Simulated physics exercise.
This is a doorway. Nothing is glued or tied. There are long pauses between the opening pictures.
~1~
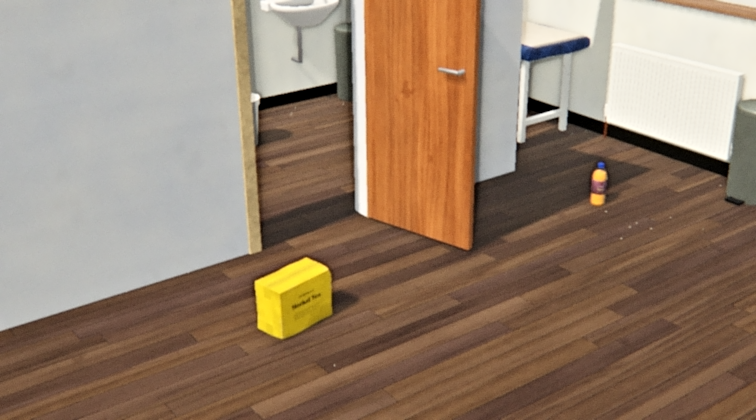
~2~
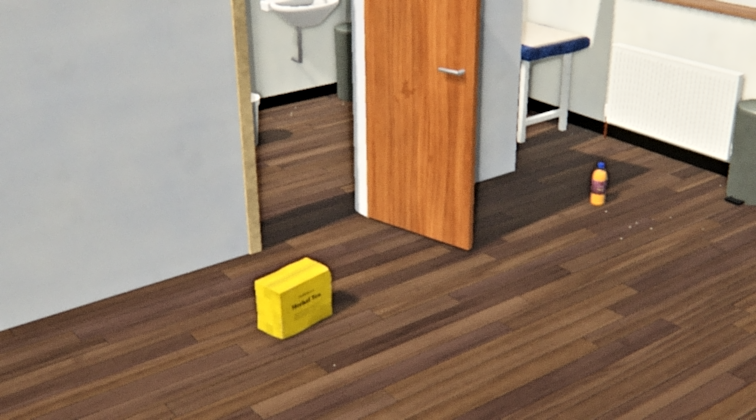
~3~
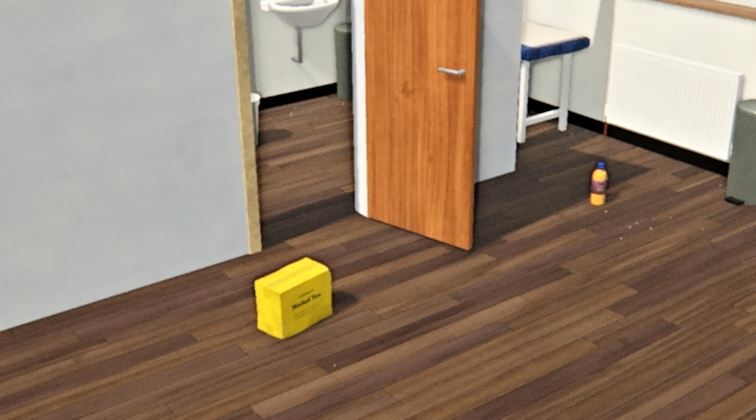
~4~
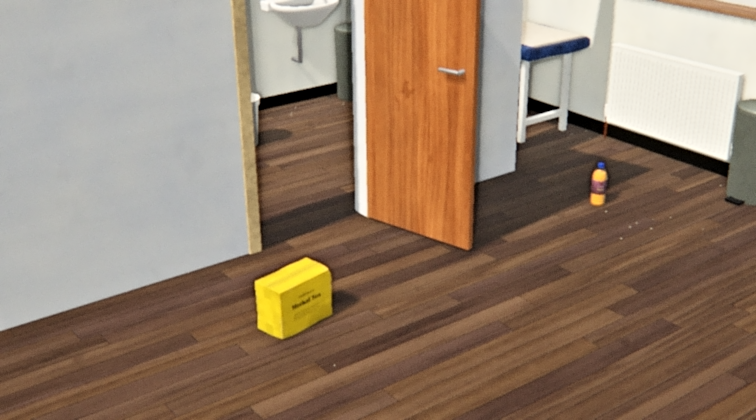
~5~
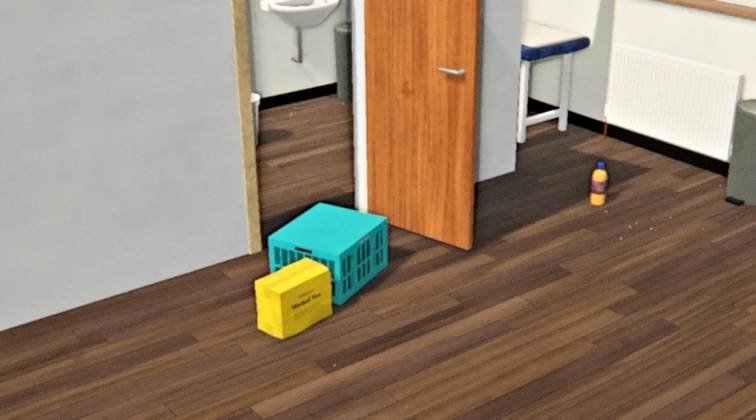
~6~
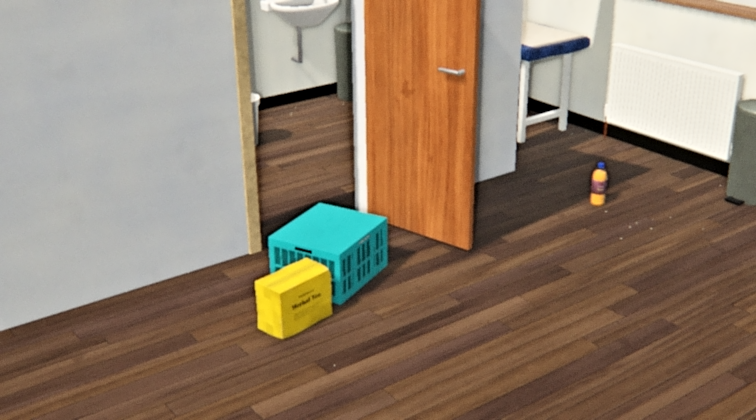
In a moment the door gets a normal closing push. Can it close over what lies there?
Here the door is blocked.
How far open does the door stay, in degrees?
About 65°.
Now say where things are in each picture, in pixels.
Door wide open and still; yellow box (295, 298), in the first picture.
Door wide open and still; yellow box (295, 298), in the second picture.
Door wide open and still; yellow box (295, 298), in the third picture.
Door wide open and still; yellow box (295, 298), in the fourth picture.
Door wide open and still; yellow box (295, 298), in the fifth picture.
Door wide open and still; turquoise chest (330, 252); yellow box (295, 298), in the sixth picture.
Then, 0.70 s past the last view, door 88° open.
Then, 1.00 s past the last view, door 75° open.
Finally, door 64° open; both still in place. Final places as the last picture's camera would see them, turquoise chest near (327, 252).
